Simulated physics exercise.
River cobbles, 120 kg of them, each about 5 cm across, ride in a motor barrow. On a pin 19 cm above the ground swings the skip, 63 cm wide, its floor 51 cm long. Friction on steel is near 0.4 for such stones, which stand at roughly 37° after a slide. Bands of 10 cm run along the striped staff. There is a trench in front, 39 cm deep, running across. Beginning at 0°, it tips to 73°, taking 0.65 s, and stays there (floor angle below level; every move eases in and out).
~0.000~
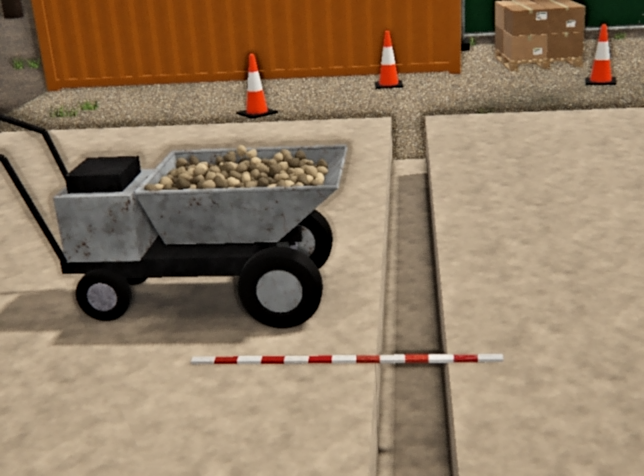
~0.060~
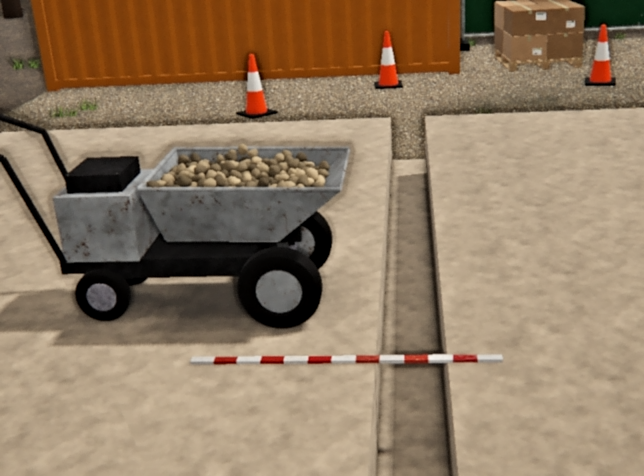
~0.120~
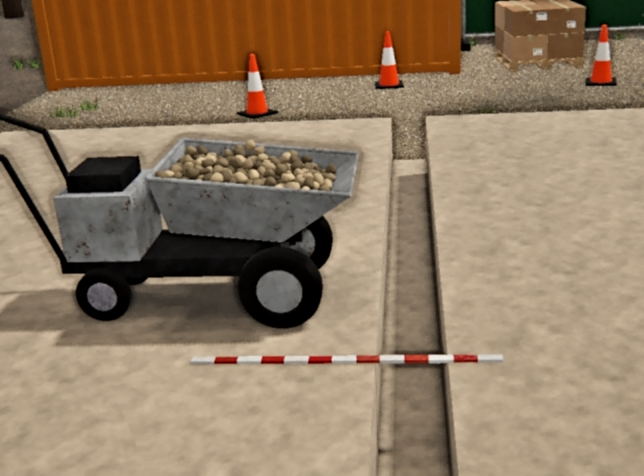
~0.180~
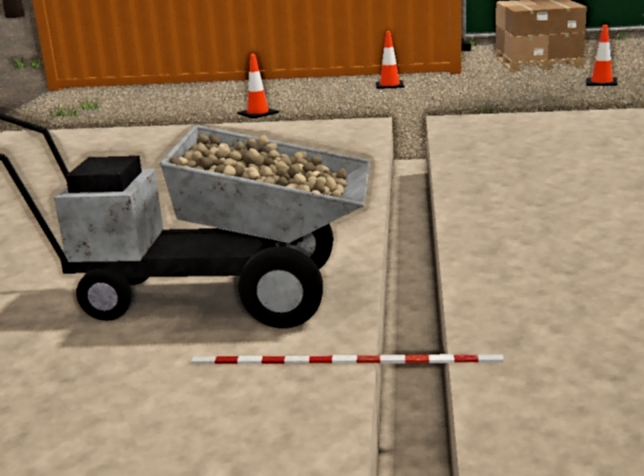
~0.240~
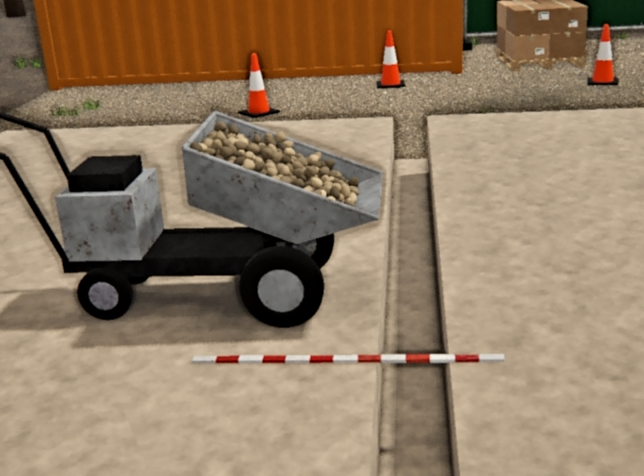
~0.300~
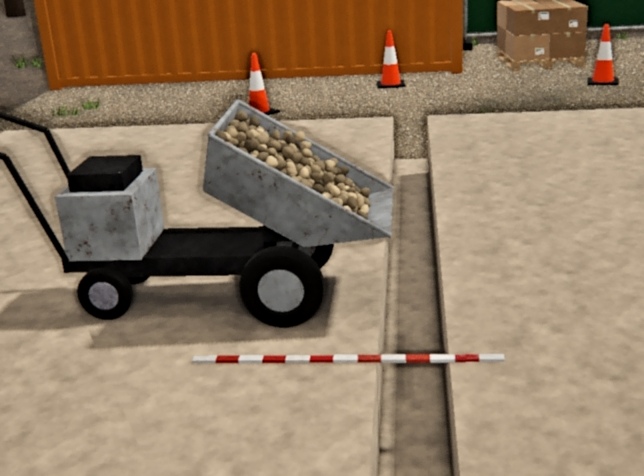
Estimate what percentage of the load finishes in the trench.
Roughly 59 percent.
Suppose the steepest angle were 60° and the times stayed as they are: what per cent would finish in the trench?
About 45 per cent would end up in the trench.
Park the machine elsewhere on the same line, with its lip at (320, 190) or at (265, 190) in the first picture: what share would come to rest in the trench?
First place: Near 80%; second place: Near 60%.
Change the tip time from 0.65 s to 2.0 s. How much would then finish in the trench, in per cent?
Probably about 70 in a hundred.
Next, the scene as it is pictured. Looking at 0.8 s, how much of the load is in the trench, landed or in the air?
I'd put it near 25 per cent.
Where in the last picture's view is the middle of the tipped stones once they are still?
Look at roughly (438, 341).
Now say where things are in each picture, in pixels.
Lip at (337, 188), floor tilted 0°, highest stones at (236, 164), in the first picture.
The skip is at 2°, its lip at (340, 190); the top of the load is at (219, 166); the stones move at 0.4 m/s on average, in the second picture.
Lip at (350, 196), floor tilted 7°, highest stones at (216, 159); the stones move at 0.8 m/s on average, in the third picture.
The skip is at 14°, its lip at (363, 205); the top of the load is at (208, 150); the stones move at 1.0 m/s on average, in the fourth picture.
The skip is at 23°, its lip at (378, 219); the top of the load is at (221, 136); the stones move at 1.2 m/s on average, in the fifth picture.
The skip is at 32°, its lip at (391, 236); the top of the load is at (243, 126); the stones move at 1.4 m/s on average, in the sixth picture.
After 0.5 s the floor is at 62°; 100 % in the skip; the foremost stones are at (403, 252).
After 0.8 s the floor is at 73°; 59 % in the skip, 25 % in the trench, 17 % past the trench; the foremost stones are at (489, 296).
After 1.1 s the floor is at 73°; 4 % in the skip, 55 % in the trench, 42 % past the trench; the foremost stones are past the picture's edge.
After 3.0 s the floor is at 73°; 0 % in the skip, 59 % in the trench, 41 % past the trench; the foremost stones are past the picture's edge.
